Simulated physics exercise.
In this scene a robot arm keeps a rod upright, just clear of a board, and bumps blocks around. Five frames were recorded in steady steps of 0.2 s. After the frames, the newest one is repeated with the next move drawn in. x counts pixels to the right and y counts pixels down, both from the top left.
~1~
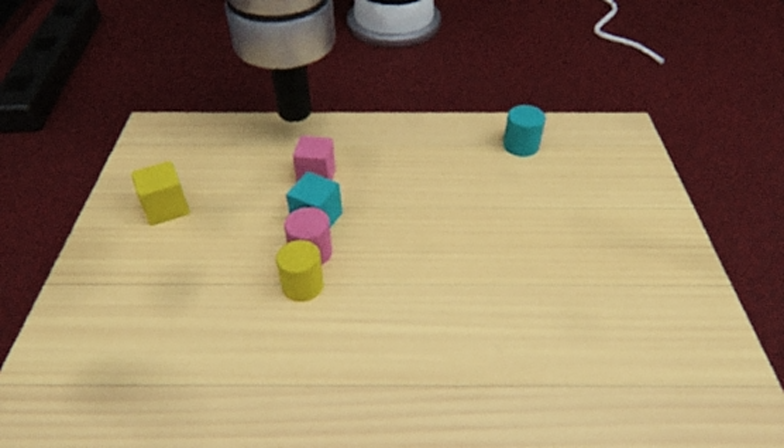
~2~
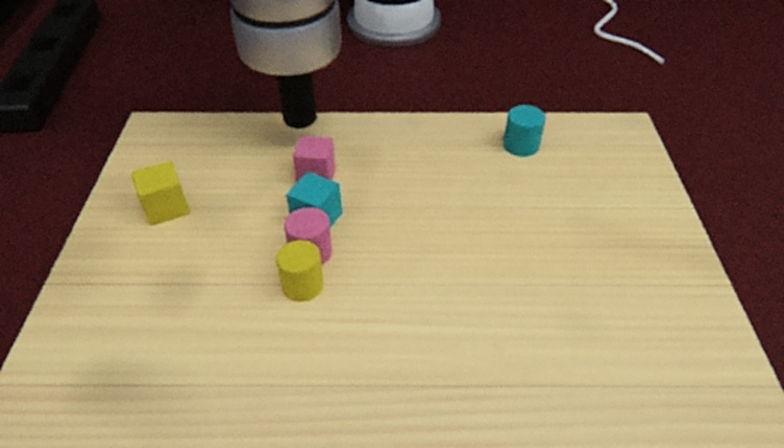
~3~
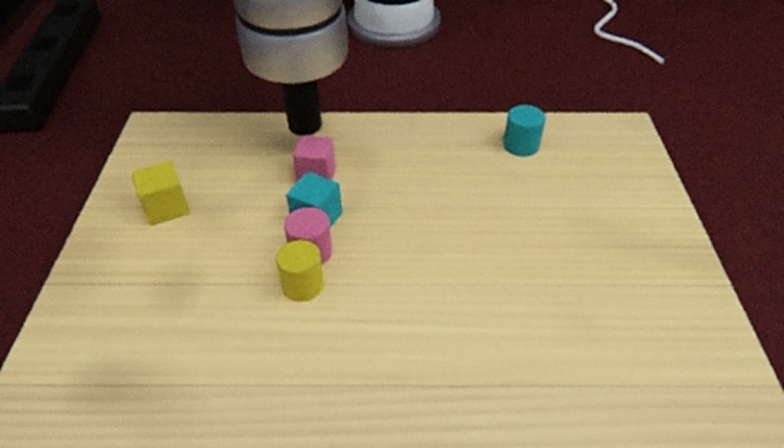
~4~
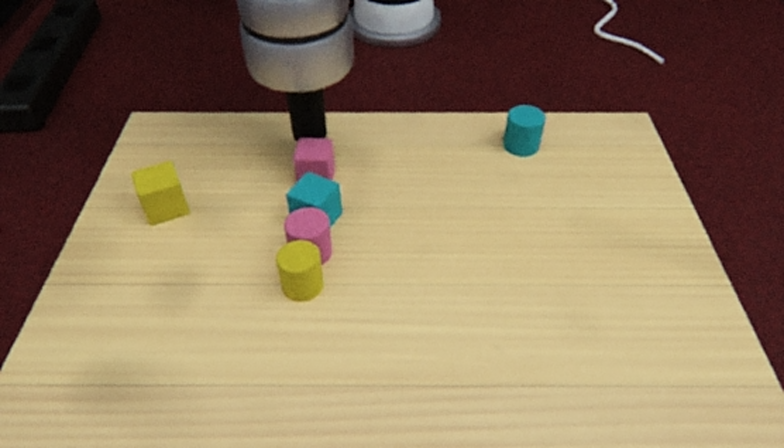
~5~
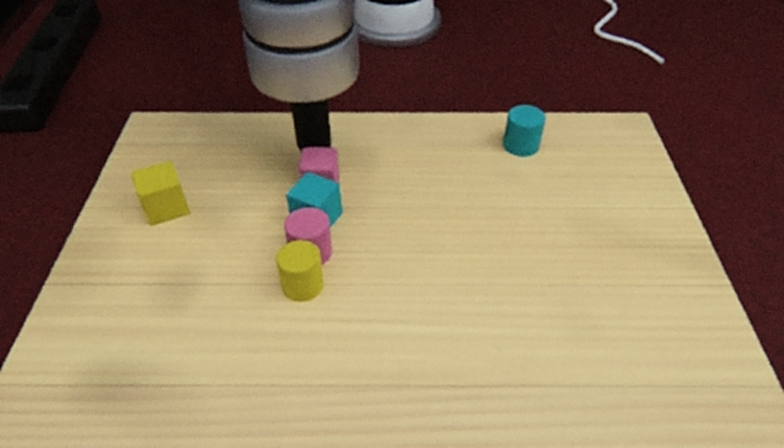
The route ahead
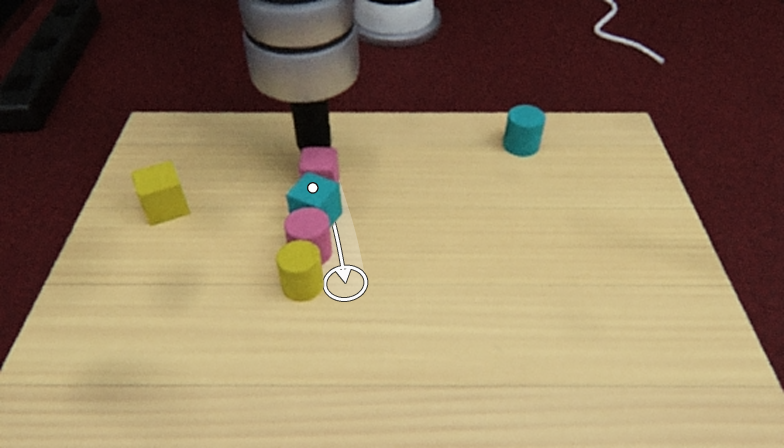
On a pale wooden board, a black rod on a machine arm moved toward a line of pink, turquoise and yellow blocks and nudged the pink square block slightly toward the turquoise one.
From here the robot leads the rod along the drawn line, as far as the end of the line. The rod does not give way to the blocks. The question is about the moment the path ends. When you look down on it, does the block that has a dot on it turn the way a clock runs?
My answer is no.
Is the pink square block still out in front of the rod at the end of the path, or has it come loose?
Still in front.
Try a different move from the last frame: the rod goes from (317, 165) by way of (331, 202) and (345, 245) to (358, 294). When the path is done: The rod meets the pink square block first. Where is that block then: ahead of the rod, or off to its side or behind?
I believe the pink square block keeps its place ahead of the rod.
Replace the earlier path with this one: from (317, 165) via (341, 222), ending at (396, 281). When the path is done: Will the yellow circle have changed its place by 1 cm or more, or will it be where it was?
That block moves.
The line goes from (317, 165) via (327, 200) and (337, 238), ending at (345, 283); the dot is on the turquoise square block.
The first path, step by step. One third of the way, rod at (325, 179); yellow circle at (281, 288); pink circle at (309, 257); turquoise square block at (331, 224), turned 25° anticlockwise; pink square block at (326, 195).
Two thirds of the way, rod at (335, 218); yellow circle at (269, 305); pink circle at (317, 292); turquoise square block at (361, 266), turned 40° anticlockwise; pink square block at (343, 236), turned 15° anticlockwise.
At the end, rod at (343, 263); yellow circle at (268, 305); pink circle at (318, 304); turquoise square block at (390, 312), turned 60° anticlockwise; pink square block at (359, 284), turned 30° anticlockwise.
